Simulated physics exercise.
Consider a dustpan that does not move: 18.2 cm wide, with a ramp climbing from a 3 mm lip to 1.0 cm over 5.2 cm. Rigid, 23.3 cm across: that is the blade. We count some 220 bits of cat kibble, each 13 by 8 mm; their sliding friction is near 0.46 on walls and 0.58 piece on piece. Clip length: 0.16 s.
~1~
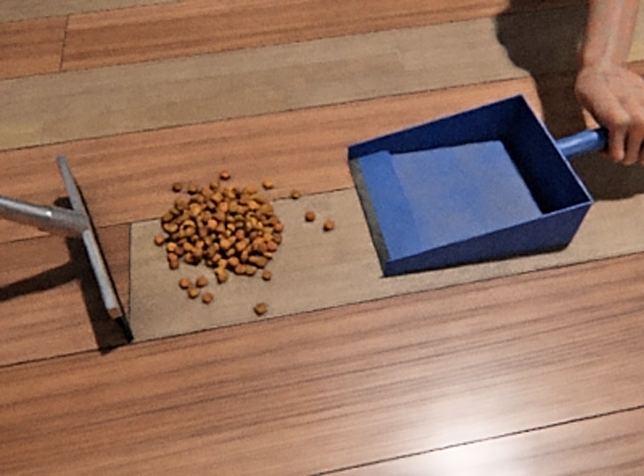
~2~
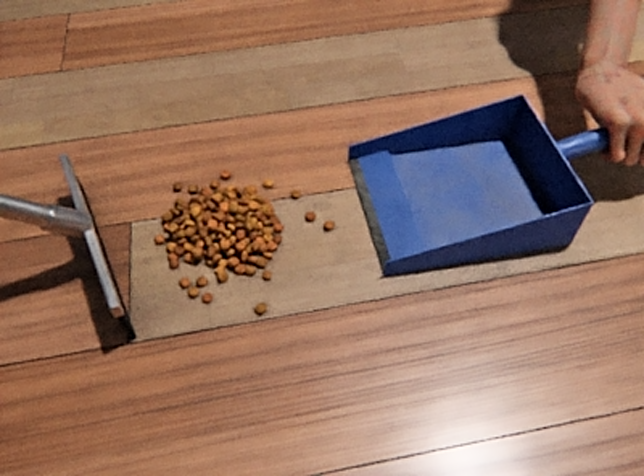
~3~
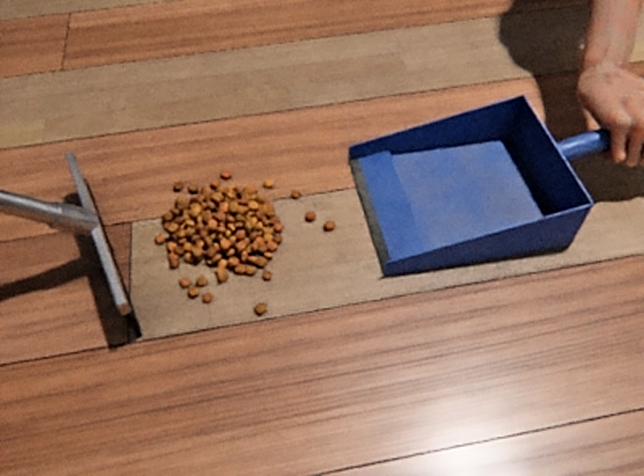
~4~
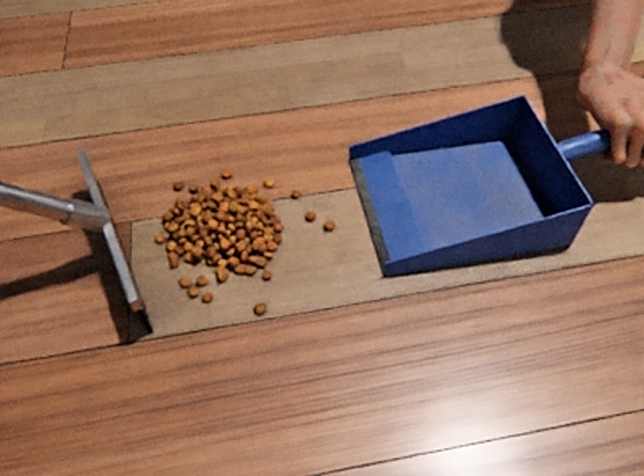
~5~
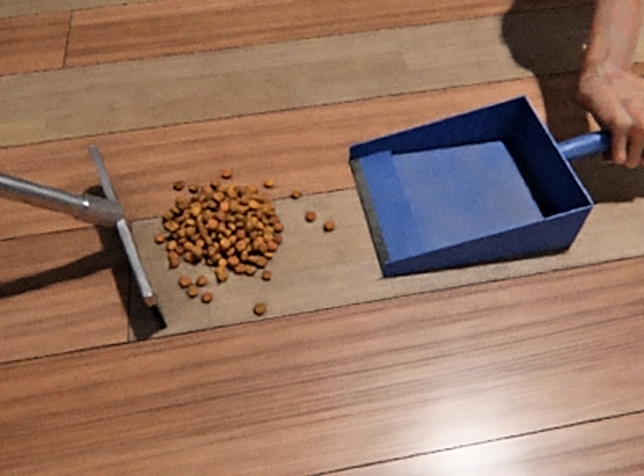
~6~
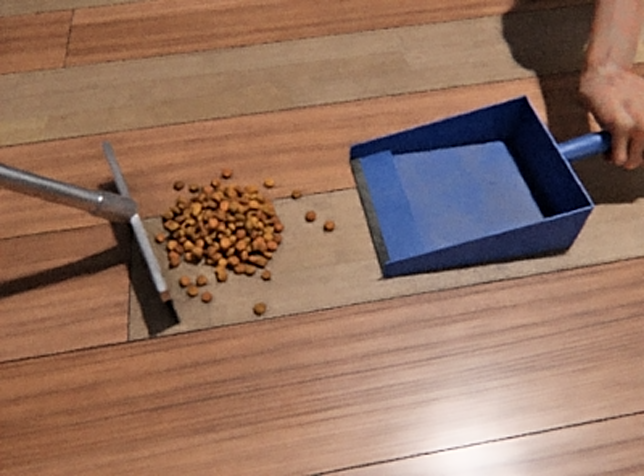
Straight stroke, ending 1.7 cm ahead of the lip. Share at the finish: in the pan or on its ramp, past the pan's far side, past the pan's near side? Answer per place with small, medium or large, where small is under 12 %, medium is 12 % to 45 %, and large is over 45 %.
Pan medium, far side medium, near side small.
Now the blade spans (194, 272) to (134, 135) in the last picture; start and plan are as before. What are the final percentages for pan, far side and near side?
Split: Pan = 25, far = 40, near = 0.
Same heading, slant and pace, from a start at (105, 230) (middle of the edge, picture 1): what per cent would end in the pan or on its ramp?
It would come to about 25 in a hundred.
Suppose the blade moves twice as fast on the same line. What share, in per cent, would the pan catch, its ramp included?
Share: Close to 30 %.
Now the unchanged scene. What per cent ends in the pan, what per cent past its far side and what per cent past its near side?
The pan holds 20 per cent at the end, the far side 25 per cent and the near side 0 per cent.
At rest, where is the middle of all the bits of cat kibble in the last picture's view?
Roughly (344, 179).
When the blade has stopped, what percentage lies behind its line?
0 %.
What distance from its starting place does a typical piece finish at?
16 cm, roughly.
Then, 0.23 s after the last picture, middle of the blade 16 cm from the lip; 0 % over the lip, far side 5 %, near side 0 %.
Then, 0.39 s after the last picture, middle of the blade 8 cm from the lip; 0 % over the lip, far side 15 %, near side 0 %.
Then, 0.67 s after the last picture, middle of the blade 5 cm from the lip; 20 % over the lip, far side 25 %, near side 0 %.
In the end, pan 20 %, far side 25 %, near side 0 %, in front of the lip or behind the blade 55 %.
